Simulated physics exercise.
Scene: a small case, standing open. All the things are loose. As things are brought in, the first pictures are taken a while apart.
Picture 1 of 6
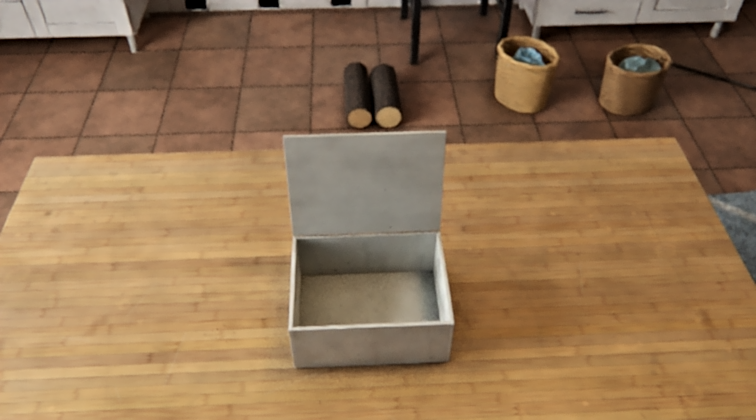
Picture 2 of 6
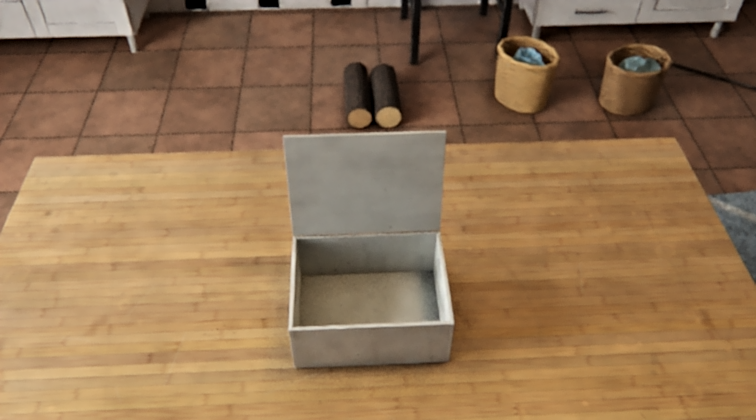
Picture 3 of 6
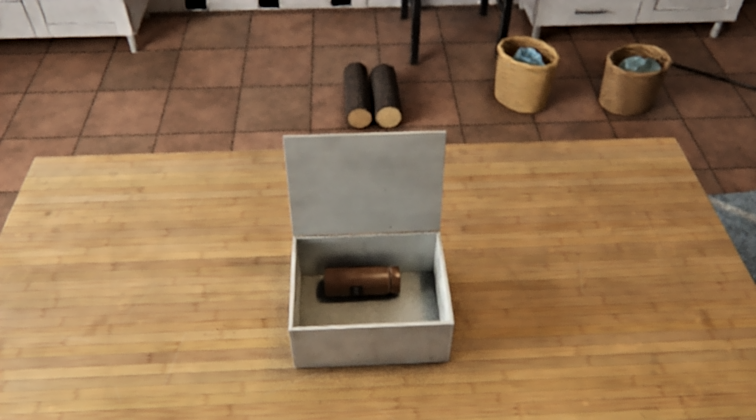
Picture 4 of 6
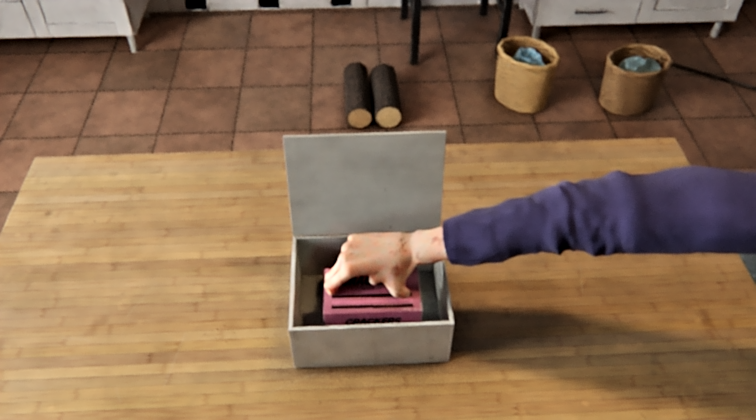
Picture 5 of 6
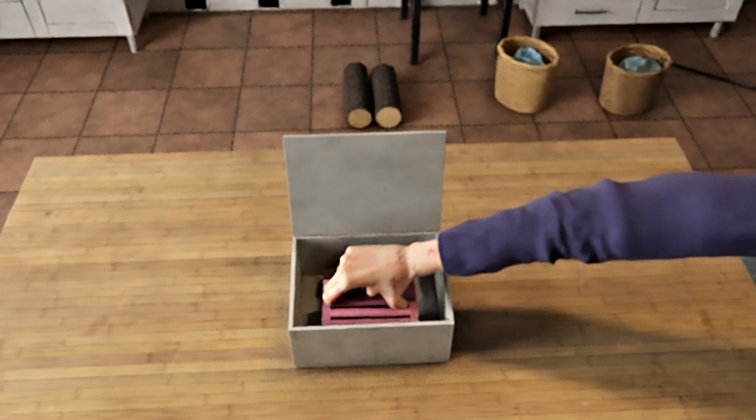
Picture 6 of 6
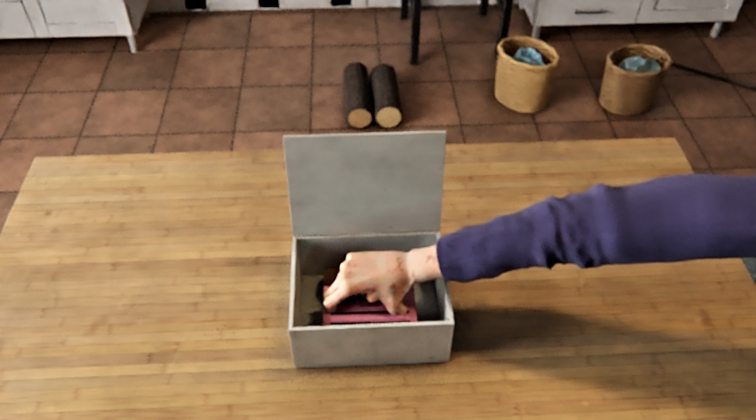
A brown shaker appeared lying in the open grey case on the wooden table, and then a hand reaching in from the right lowered a pink carton down inside the case and kept hold of it.
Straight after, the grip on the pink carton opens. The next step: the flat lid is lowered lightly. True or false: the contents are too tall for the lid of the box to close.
False.
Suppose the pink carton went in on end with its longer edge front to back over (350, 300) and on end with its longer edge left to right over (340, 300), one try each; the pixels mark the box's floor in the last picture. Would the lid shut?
With the first packing the lid is left gaping; with the second it is left gaping.
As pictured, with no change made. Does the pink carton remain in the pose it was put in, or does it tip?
Simply put, the pink carton remains unturned.
Then, 1.10 s on from there, lid starting down.
Then, 1.60 s on from there, lid 59° above the rim.
Then, 1.90 s on from there, lid 35° above the rim.
Then, 2.20 s on from there, lid 7° above the rim.
In the end, lid shut; both unmoved. At the end, from the last picture's camera, pink carton near (370, 318).
